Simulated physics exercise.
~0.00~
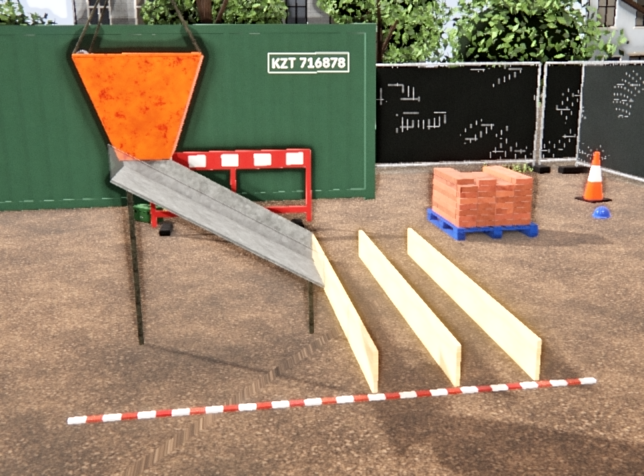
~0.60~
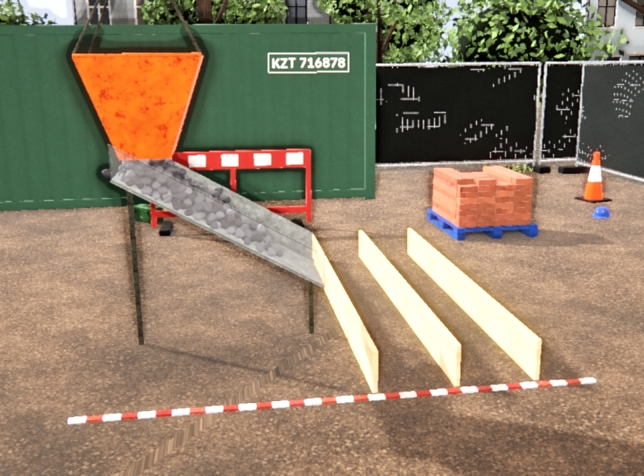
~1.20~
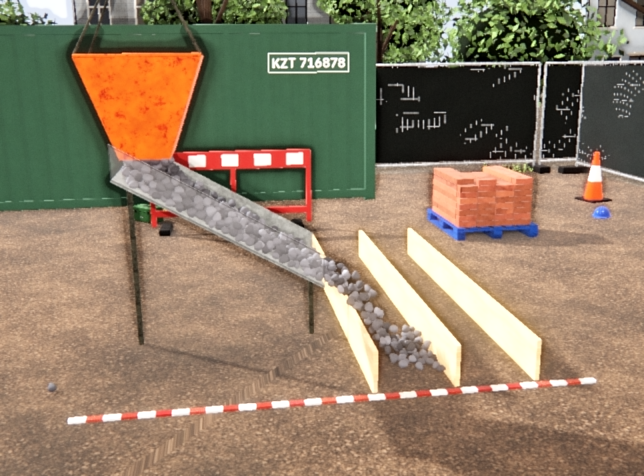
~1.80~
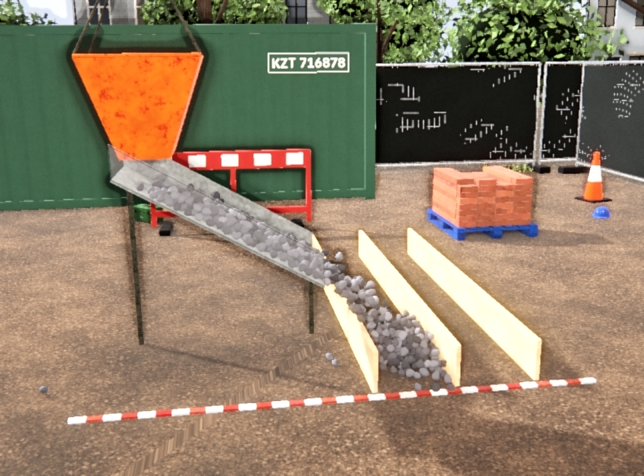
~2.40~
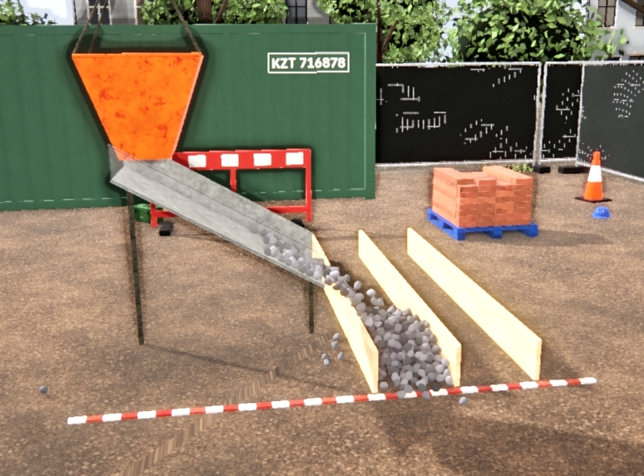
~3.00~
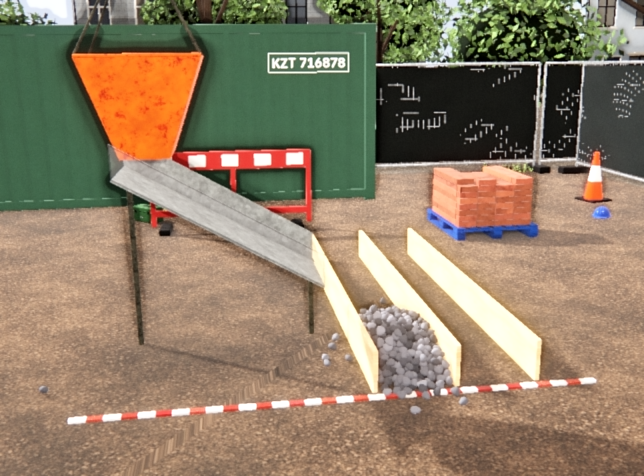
Grey cobbles pour from a hanging orange hopper onto a sloping steel chute, slide down to the right and tumble between the wooden planks. The chute empties, leaving nearly all the stones piled in the left bay, a few scattered outside, and the right bay empty.
